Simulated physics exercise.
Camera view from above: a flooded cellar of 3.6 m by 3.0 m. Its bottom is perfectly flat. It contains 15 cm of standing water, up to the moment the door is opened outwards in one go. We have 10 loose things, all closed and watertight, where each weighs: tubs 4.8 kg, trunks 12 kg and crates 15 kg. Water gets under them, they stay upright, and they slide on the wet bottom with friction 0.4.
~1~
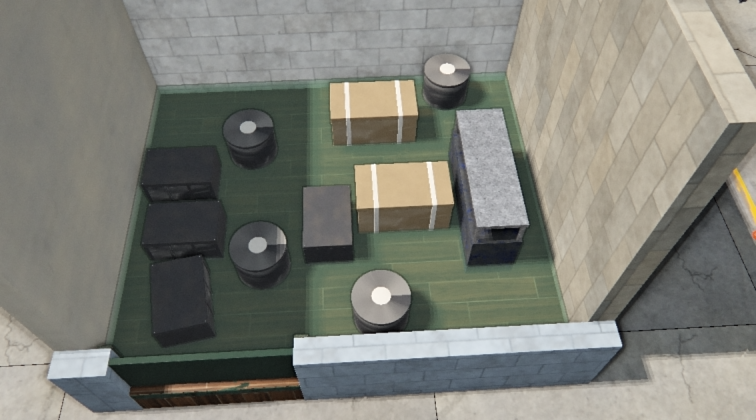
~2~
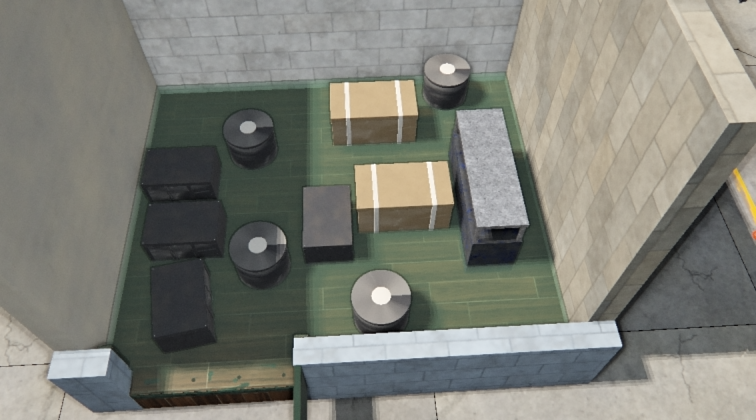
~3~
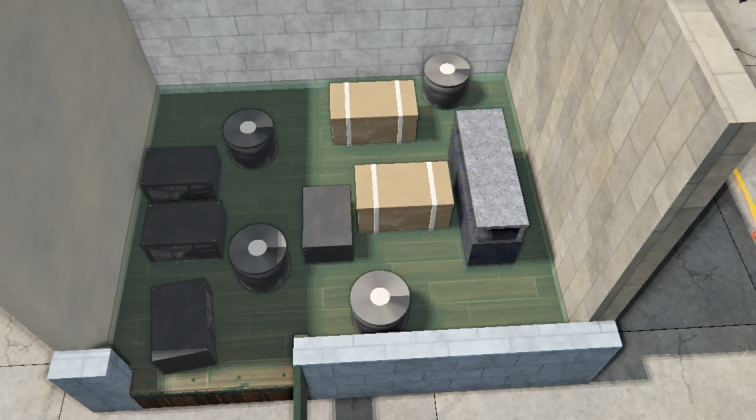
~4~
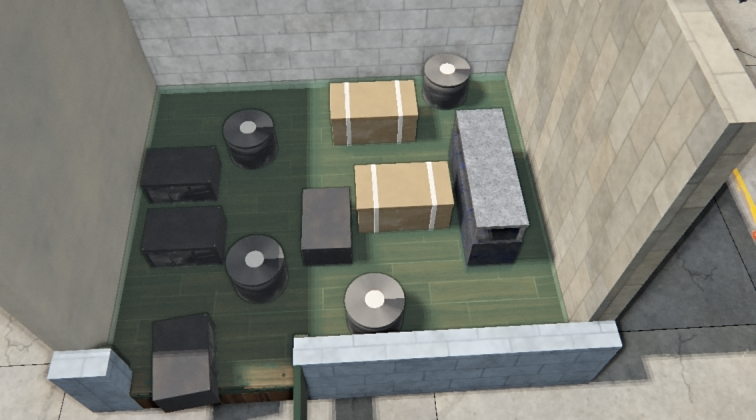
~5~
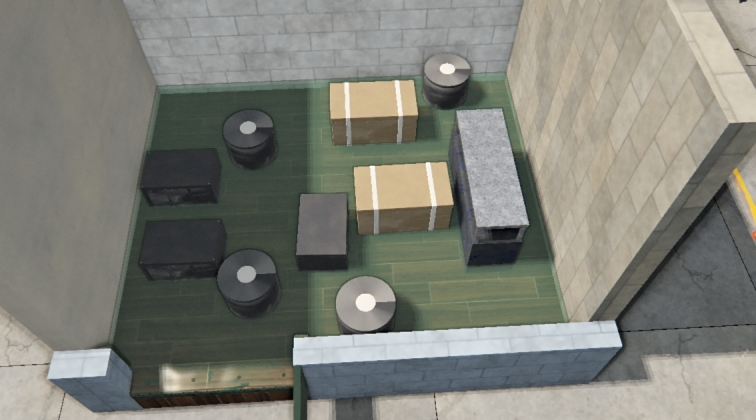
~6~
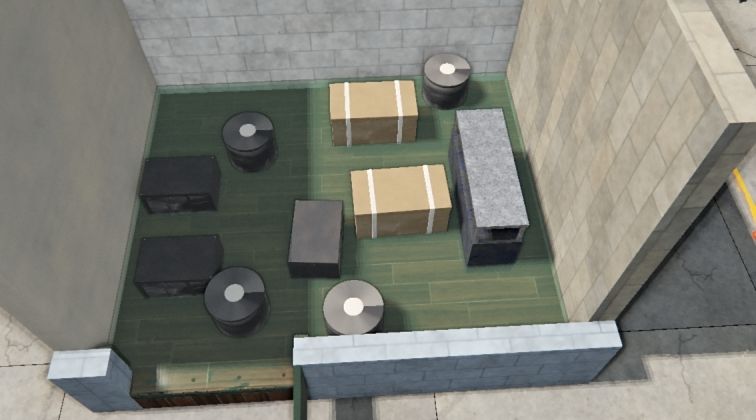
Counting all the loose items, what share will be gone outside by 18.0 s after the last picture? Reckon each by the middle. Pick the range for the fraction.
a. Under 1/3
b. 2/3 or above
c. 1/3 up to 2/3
Option b: 2/3 or above.
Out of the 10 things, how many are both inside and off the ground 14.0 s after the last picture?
At that point I count 2.
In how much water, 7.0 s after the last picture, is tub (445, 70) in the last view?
Depth: Near 10 cm.
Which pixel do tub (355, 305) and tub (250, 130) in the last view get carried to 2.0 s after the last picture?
About (287, 314) for the first and (226, 168) for the second.
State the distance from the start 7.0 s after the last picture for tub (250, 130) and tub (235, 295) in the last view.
First named - 120 cm; second named - washed out.
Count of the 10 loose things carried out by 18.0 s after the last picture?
That would be 8 of them.
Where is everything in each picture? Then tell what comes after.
A tub at (258, 245) floats; a crate at (182, 222), afloat; about 1480 L in view; 0 of 10 have shifted, in the first frame.
A tub at (258, 245) floats; a crate at (182, 222) floats; about 1460 L in view; 0 of 10 have shifted, in the second frame.
A tub at (258, 248), afloat; a crate at (182, 223), afloat; 15 cm deep round most things; 1 of 10 have shifted, in the third frame.
A tub at (255, 260) floats, 11 cm from its start; a crate at (182, 228) floats, 5 cm from its start; about 1410 L in view; 3 of 10 have shifted, in the fourth frame.
A tub at (247, 275), afloat, 25 cm from its start; a crate at (181, 241), afloat, 17 cm from its start; 14 cm deep round most things; 5 of 10 have shifted, in the fifth frame.
A tub at (234, 293) floats, 43 cm from its start; a crate at (177, 258) floats, 32 cm from its start; 13 cm deep round most things; 6 of 10 have shifted, in the sixth frame.
Then, 2.0 s after the last picture 2 of 10 are out; 7 afloat.
Then, 7.0 s after the last picture 6 of 10 are out; 4 afloat.
Then, 14.0 s after the last picture 8 of 10 are out; 2 afloat.
Then, 18.0 s after the last picture 8 of 10 are out; 2 afloat.
